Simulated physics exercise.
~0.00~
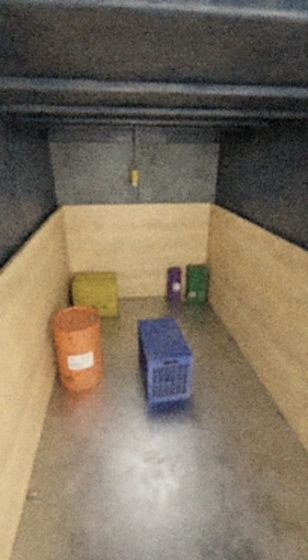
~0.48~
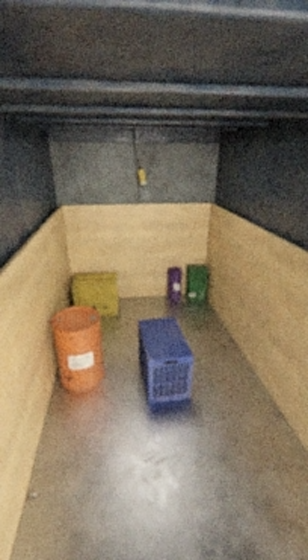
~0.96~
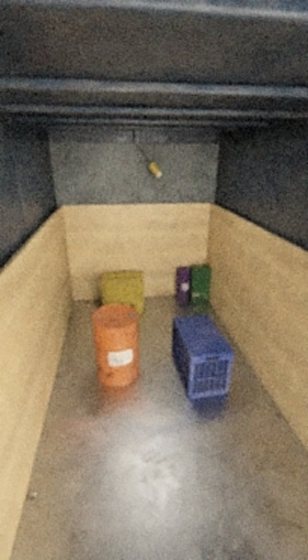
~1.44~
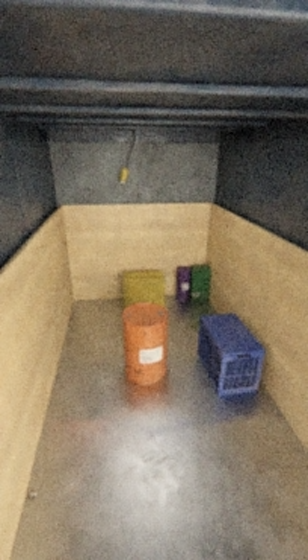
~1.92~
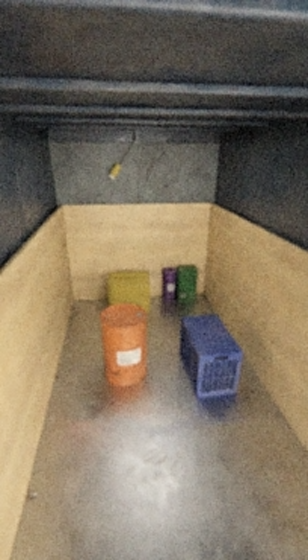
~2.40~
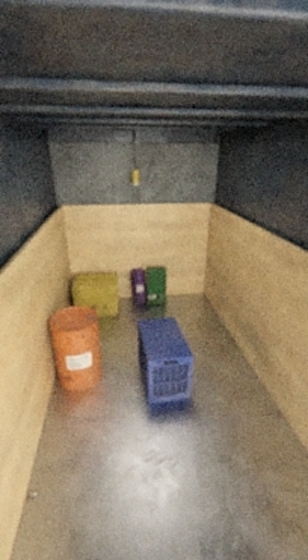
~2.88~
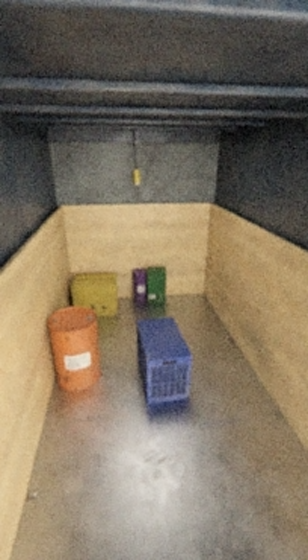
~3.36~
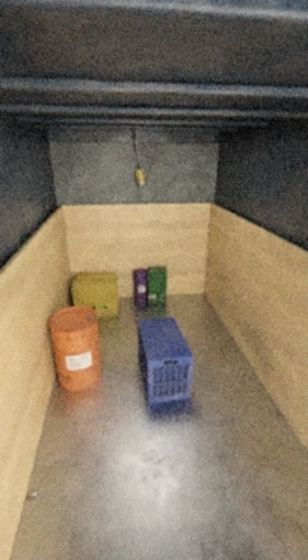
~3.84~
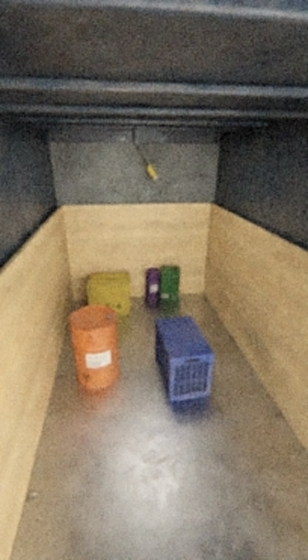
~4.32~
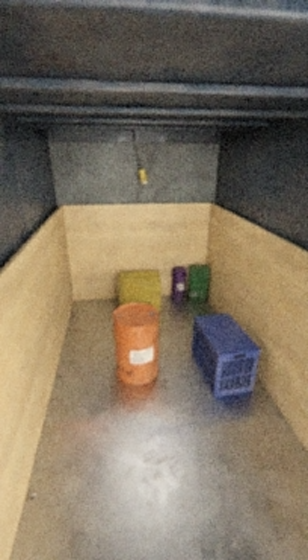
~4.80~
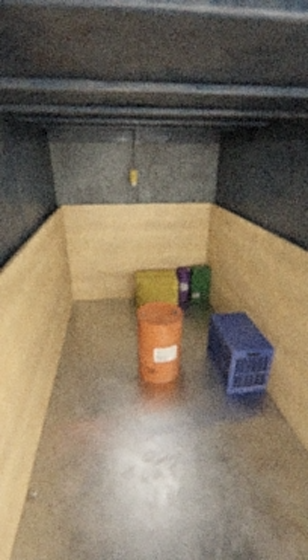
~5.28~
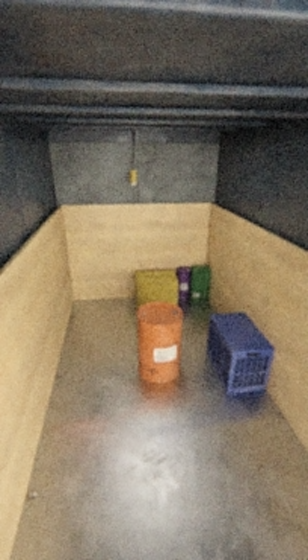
The footage shows an orange drum, blue crate, yellow box, and small purple and green containers sliding right, then left, then right again across a cargo hold floor as a hanging yellow object swings. All stay upright, and the drum, crate and yellow box end well right of where they began.
